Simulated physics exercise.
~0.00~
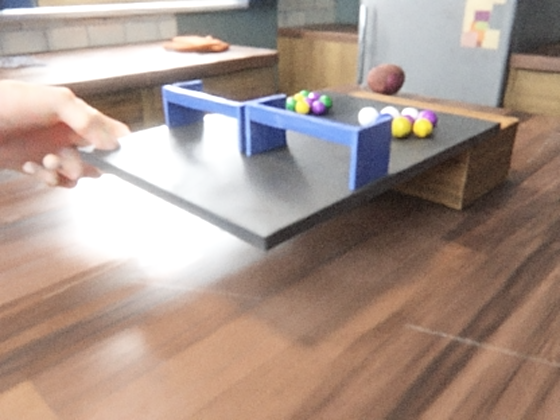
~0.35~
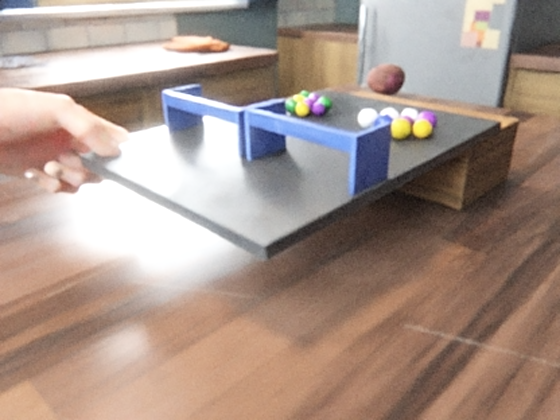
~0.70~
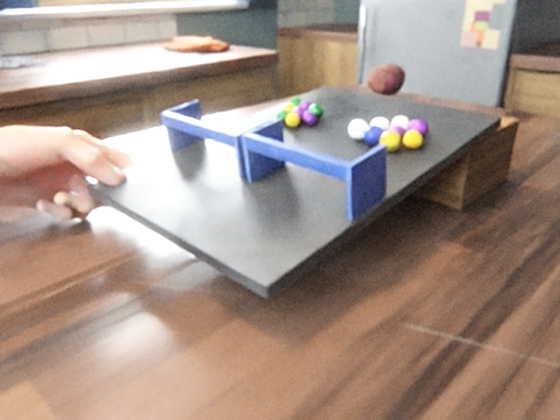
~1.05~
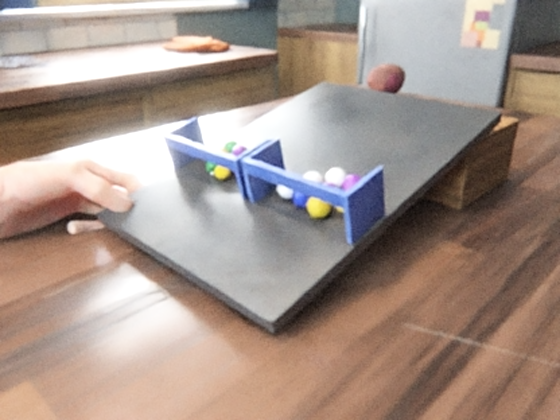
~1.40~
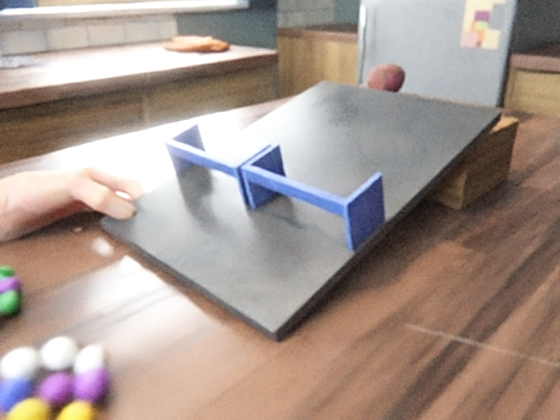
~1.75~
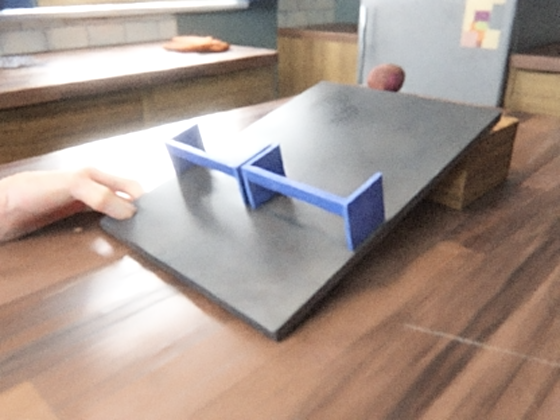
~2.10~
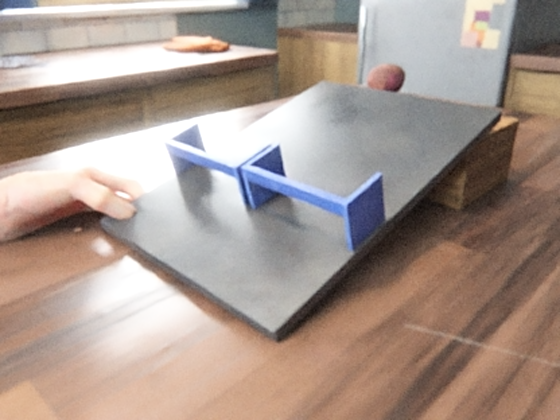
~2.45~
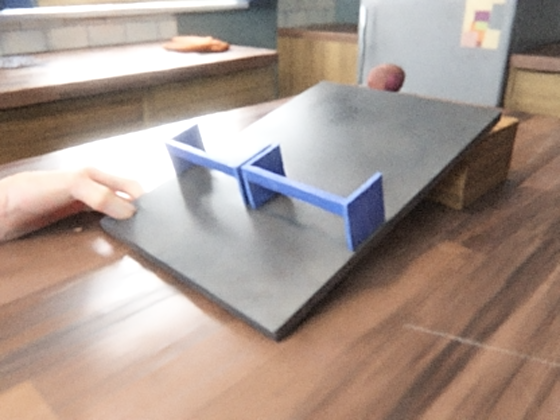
Coloured balls rolling down a black board as a hand lowers one end, passing under two blue bars and off leftward.
